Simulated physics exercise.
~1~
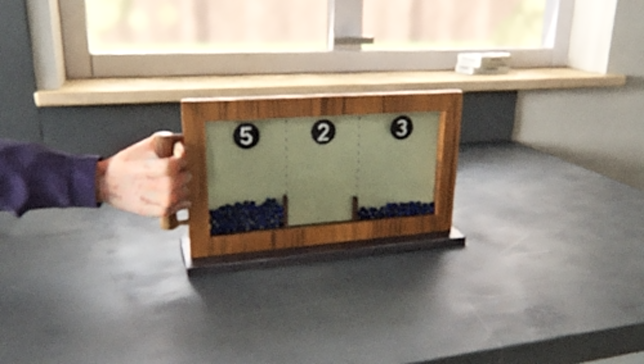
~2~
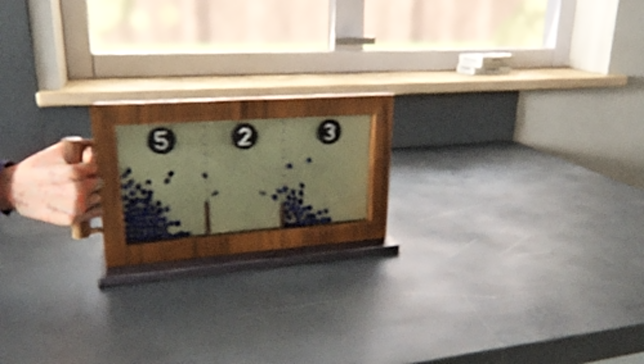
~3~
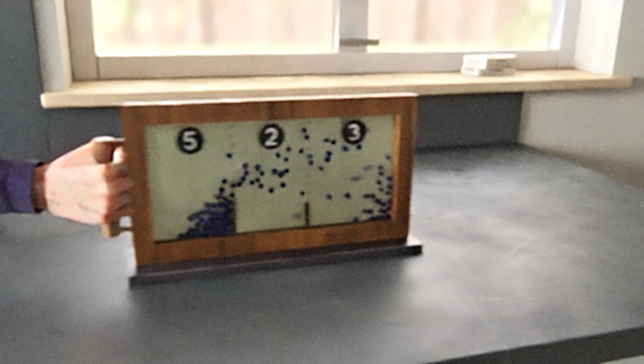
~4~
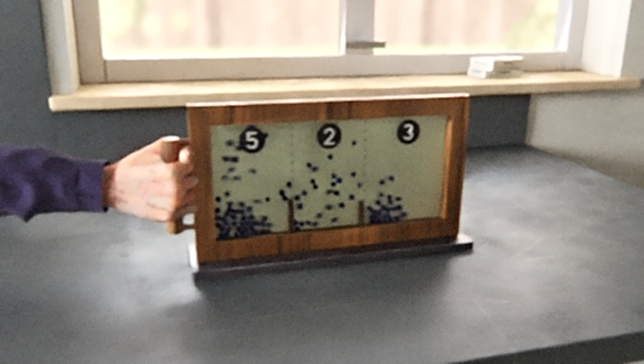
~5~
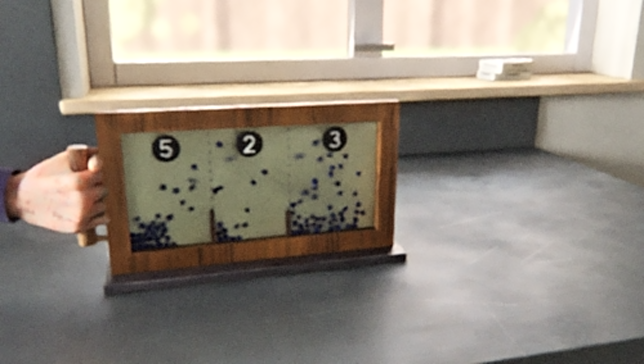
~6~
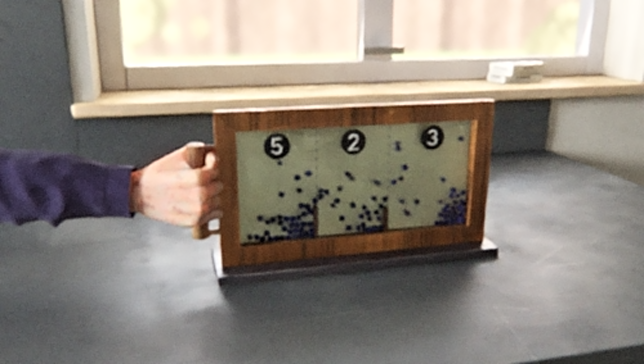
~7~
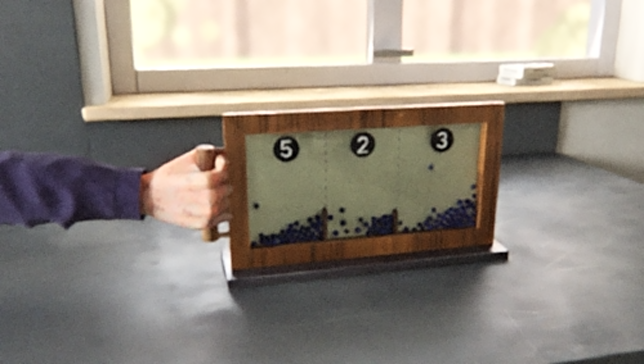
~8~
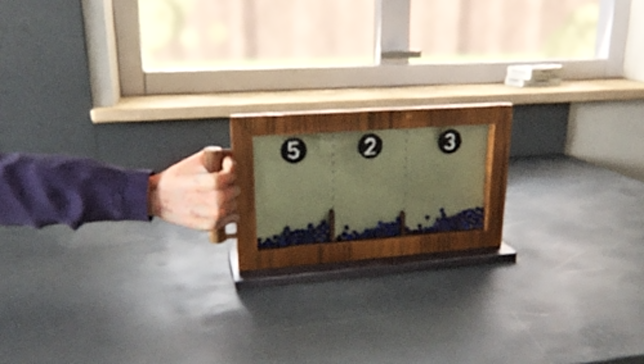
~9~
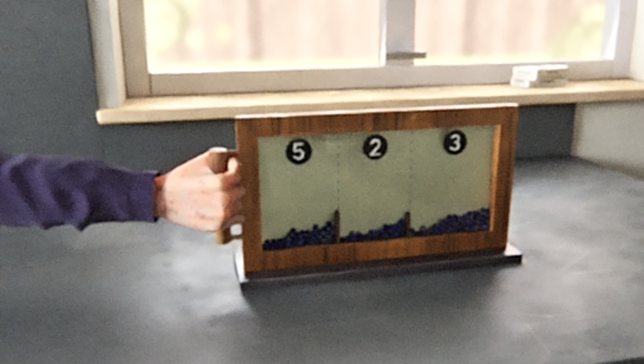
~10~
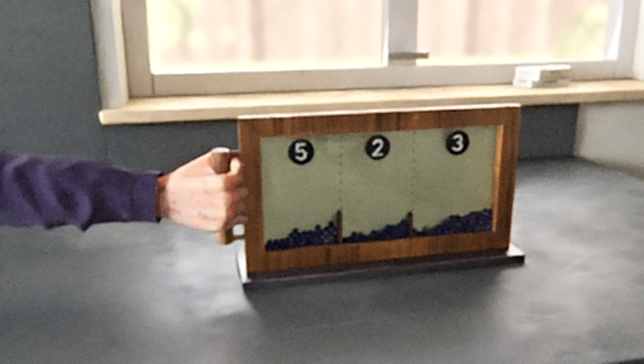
Dark blue beads scatter as a hand shakes the case sideways, then settle across all three strips.
